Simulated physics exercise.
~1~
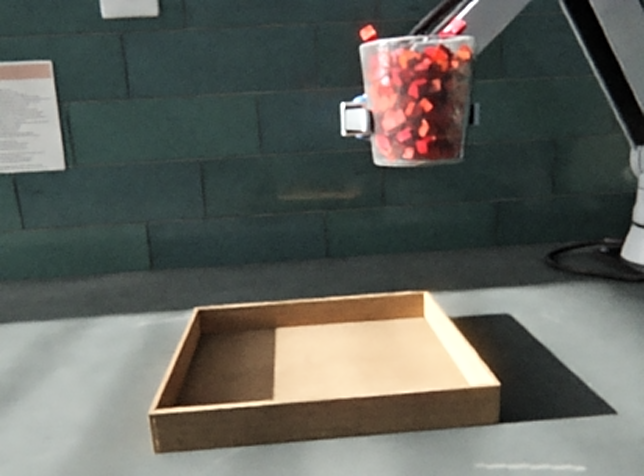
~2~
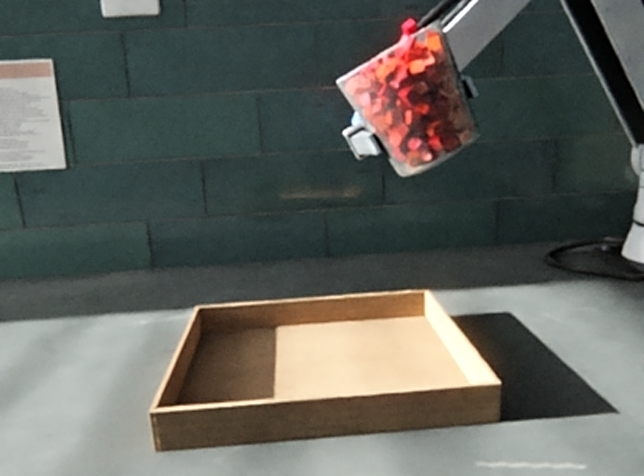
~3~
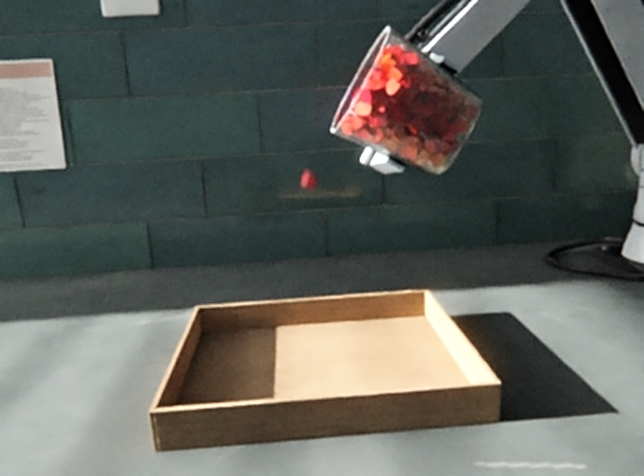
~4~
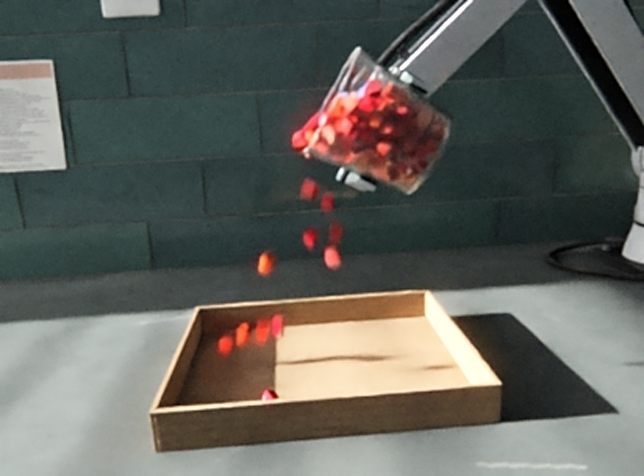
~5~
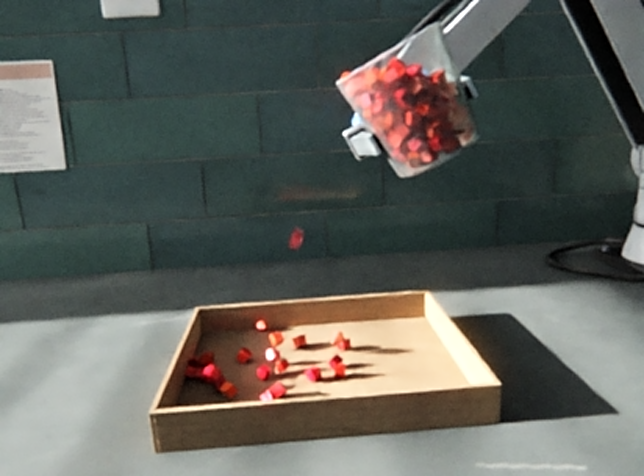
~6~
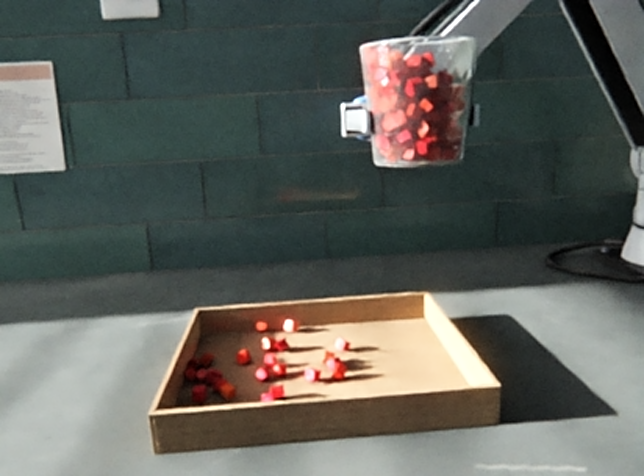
A robot arm tips a clear beaker, spills some red cubes into a wooden tray, then rights it.
